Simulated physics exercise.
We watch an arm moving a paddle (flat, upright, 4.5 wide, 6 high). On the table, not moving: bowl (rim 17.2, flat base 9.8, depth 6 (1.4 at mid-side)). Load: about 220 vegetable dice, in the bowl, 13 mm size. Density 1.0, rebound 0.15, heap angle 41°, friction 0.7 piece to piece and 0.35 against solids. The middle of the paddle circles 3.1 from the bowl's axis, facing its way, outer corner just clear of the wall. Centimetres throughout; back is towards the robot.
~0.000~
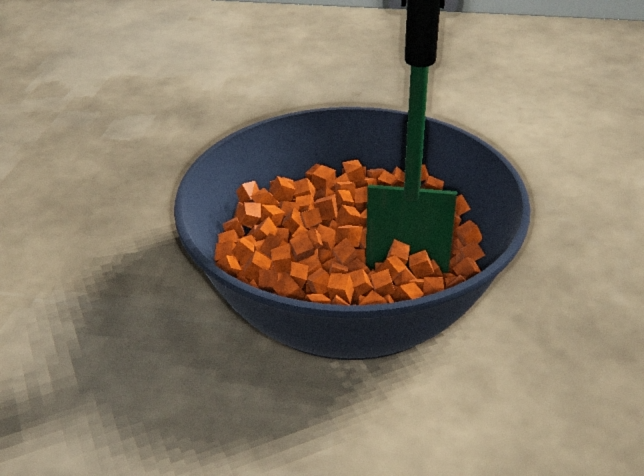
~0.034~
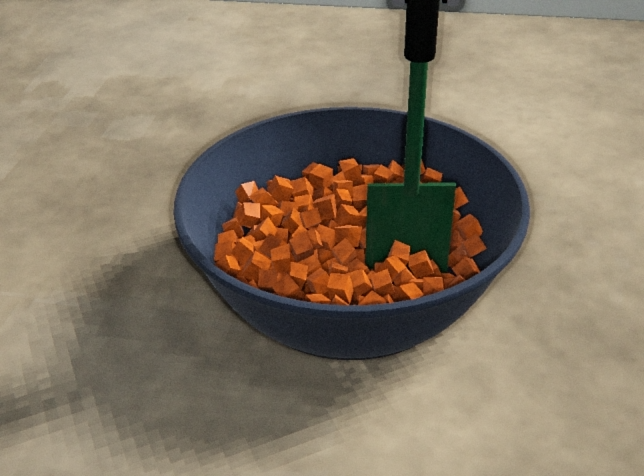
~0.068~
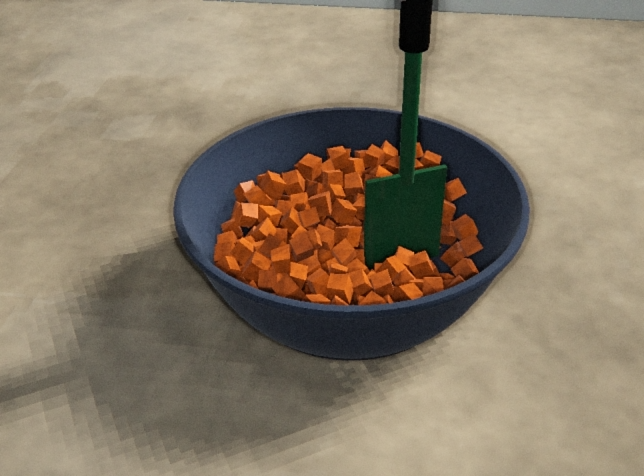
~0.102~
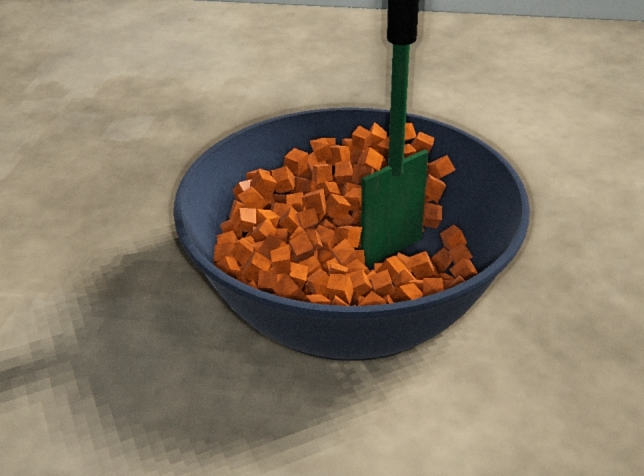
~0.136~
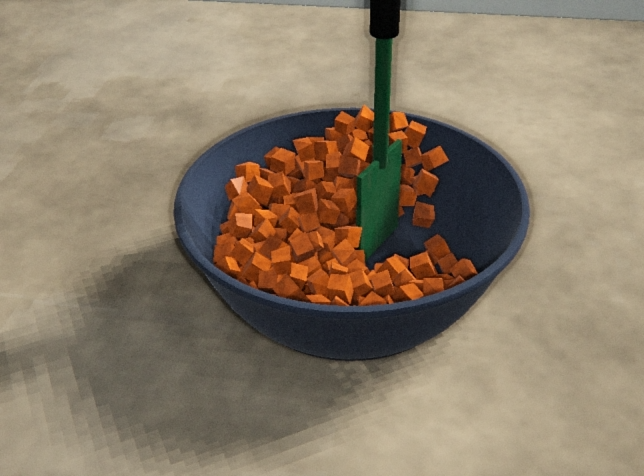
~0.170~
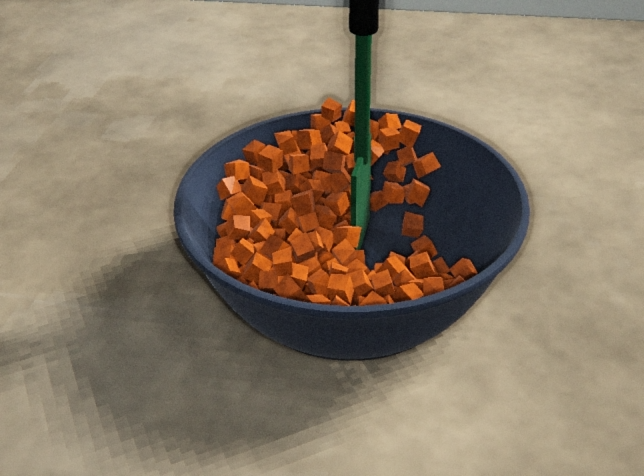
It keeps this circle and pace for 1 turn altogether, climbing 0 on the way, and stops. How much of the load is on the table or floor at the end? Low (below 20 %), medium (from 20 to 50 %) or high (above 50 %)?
Answer: Low; below 20 % of the vegetable dice finish on the table or floor.
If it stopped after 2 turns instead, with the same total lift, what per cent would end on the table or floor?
It would be near 25 per cent.
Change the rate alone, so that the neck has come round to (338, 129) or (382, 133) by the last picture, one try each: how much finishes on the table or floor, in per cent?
About 20 and 5 per cent.
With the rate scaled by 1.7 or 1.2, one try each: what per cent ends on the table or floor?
Some 30 and 15 per cent.
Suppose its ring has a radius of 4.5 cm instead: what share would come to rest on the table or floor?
Then about 20 per cent.
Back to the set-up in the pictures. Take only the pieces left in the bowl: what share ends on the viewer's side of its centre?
About 30 per cent.
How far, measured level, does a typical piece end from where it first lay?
Some 9 cm.
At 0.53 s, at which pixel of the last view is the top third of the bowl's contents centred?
Around (443, 248).
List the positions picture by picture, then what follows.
In the first frame, paddle neck at (414, 164), 0° round; upper third of the load around (326, 221), from x 225 to 470, top at y 170; 223 in the bowl.
In the second frame, paddle neck at (413, 159), 8° round; upper third of the load around (339, 220), from x 225 to 475, top at y 170.
In the third frame, paddle neck at (408, 149), 28° round; upper third of the load around (338, 209), from x 225 to 470, top at y 150.
In the fourth frame, paddle neck at (397, 140), 47° round; upper third of the load around (338, 197), from x 225 to 465, top at y 135.
In the fifth frame, paddle neck at (381, 133), 67° round; upper third of the load around (332, 184), from x 225 to 465, top at y 120.
In the sixth frame, paddle neck at (362, 129), 86° round; upper third of the load around (310, 178), from x 225 to 465, top at y 110; 223 in the bowl.
After 0.35 s, 191° round, highest piece 8 above the table; 217 in the bowl, 2 on the table or floor, 4 in flight or on the tool.
After 0.53 s, 296° round, highest piece 8 above the table; 208 in the bowl, 10 on the table or floor, 5 in flight or on the tool.
After 0.82 s, 0° round, highest piece 7 above the table; 201 in the bowl, 22 on the table or floor.
After 1.52 s, 0° round, highest piece 7 above the table; 201 in the bowl, 22 on the table or floor.
At rest, 201 in the bowl, 22 on the table or floor. That is 10 % on the table or floor.
